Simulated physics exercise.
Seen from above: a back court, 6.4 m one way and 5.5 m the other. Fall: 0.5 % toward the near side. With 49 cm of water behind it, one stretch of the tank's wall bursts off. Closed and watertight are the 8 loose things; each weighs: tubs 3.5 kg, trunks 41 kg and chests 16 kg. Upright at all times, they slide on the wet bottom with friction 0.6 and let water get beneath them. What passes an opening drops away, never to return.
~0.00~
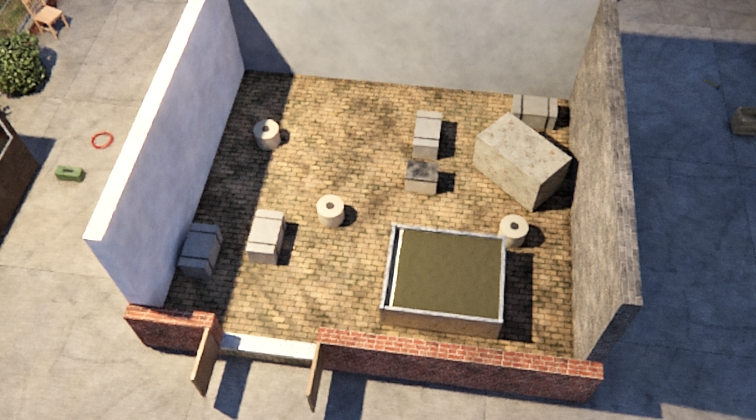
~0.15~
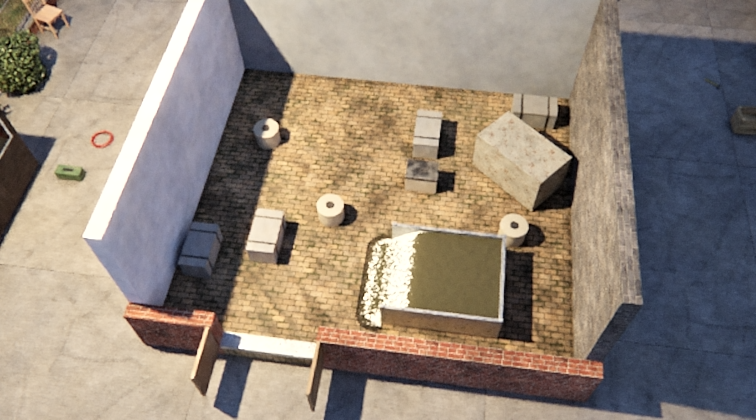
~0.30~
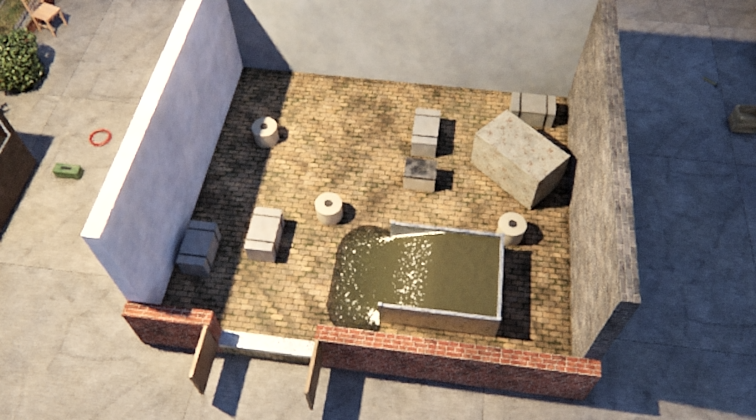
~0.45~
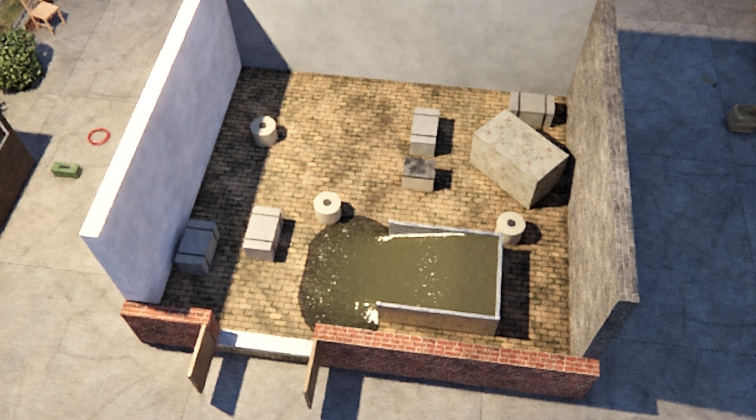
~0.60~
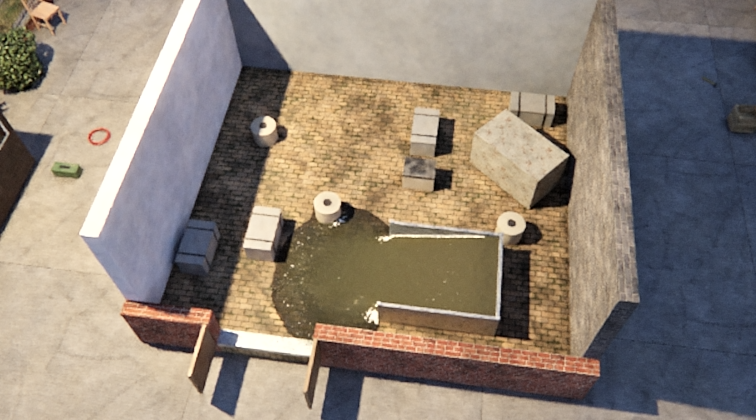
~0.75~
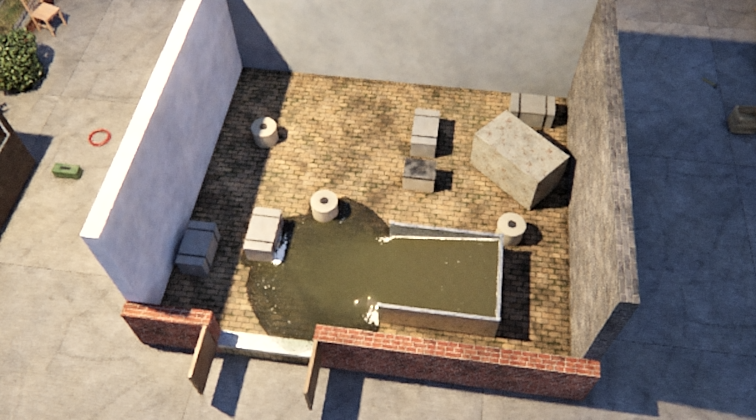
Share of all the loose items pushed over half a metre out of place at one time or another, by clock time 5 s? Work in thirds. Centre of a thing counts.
The fraction will be one in three or more but beneath two in three.
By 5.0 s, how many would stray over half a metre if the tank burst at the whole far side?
The count would be 4.
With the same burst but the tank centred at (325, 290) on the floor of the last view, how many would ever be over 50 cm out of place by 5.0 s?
Then 3.
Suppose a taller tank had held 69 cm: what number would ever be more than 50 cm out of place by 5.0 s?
Then it comes to 4.
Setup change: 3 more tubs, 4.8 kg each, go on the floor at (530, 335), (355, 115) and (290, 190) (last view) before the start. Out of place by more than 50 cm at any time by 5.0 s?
First falls shy, second falls shy, third exceeds it.
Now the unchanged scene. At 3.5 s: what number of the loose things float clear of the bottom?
I get 3.
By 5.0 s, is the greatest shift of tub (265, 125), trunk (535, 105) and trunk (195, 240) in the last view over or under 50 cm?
First exceeding it, second falling below it, third exceeding it.
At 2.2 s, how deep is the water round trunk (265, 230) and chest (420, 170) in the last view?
Depth approx. 9 cm / 0 cm.
After 1.1 s 0 of 8 are over 50 cm from their spots; 0 afloat.
After 2.2 s 2 of 8 are over 50 cm from their spots; 1 afloat.
After 3.5 s 3 of 8 are over 50 cm from their spots; 3 afloat.
After 5.0 s 4 of 8 are over 50 cm from their spots, and 4 have been at some point; 2 afloat.
